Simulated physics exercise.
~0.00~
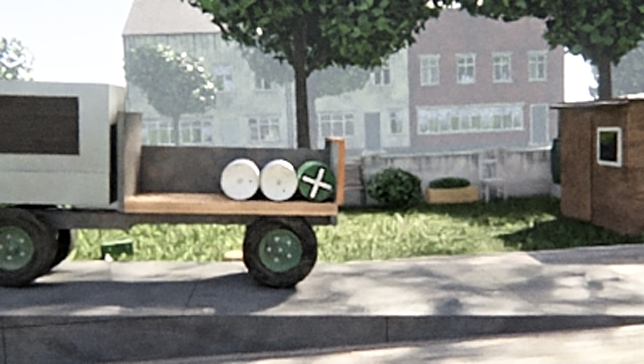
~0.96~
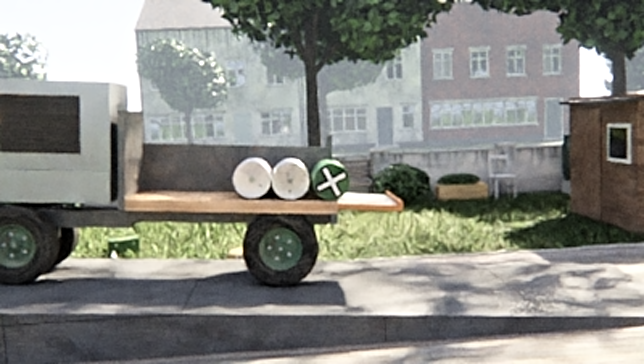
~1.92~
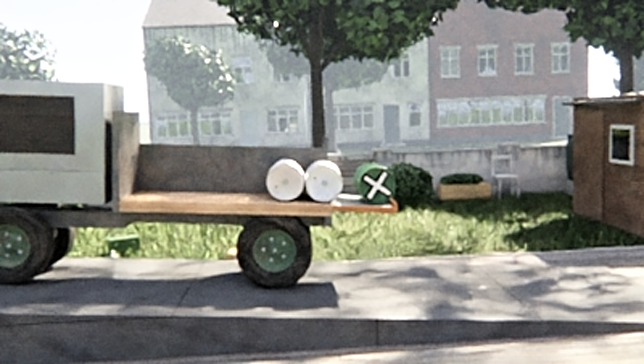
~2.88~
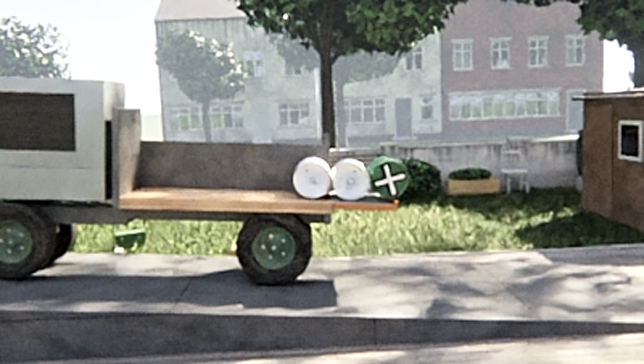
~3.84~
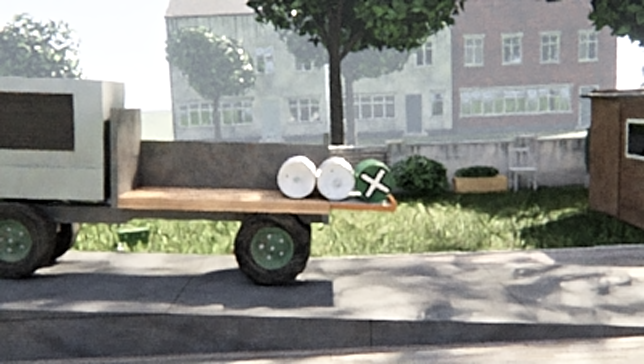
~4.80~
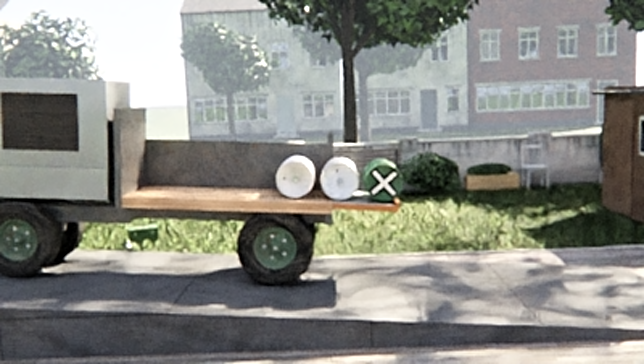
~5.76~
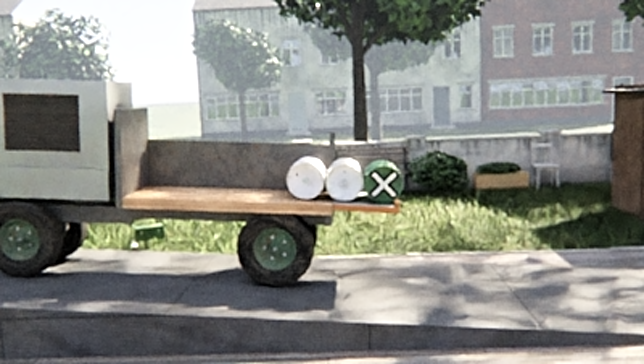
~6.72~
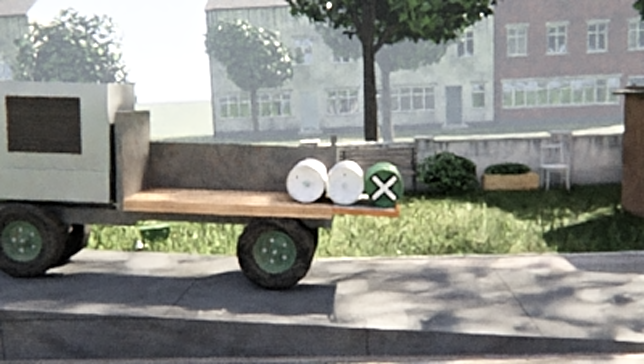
At first, two white kegs and a green one marked with a white cross sit together against the raised tailgate of a stationary pick-up, its tail to the right on a gently sloping street. The tailgate drops until it lies level with the bed, and the green keg rolls right onto it, the white ones following. Reaching the rim, the green keg turns back and rolls a little to the left, then right again, rocking with shrinking swings. Finally it settles on the lowered gate, the white kegs beside it, and none falls off.
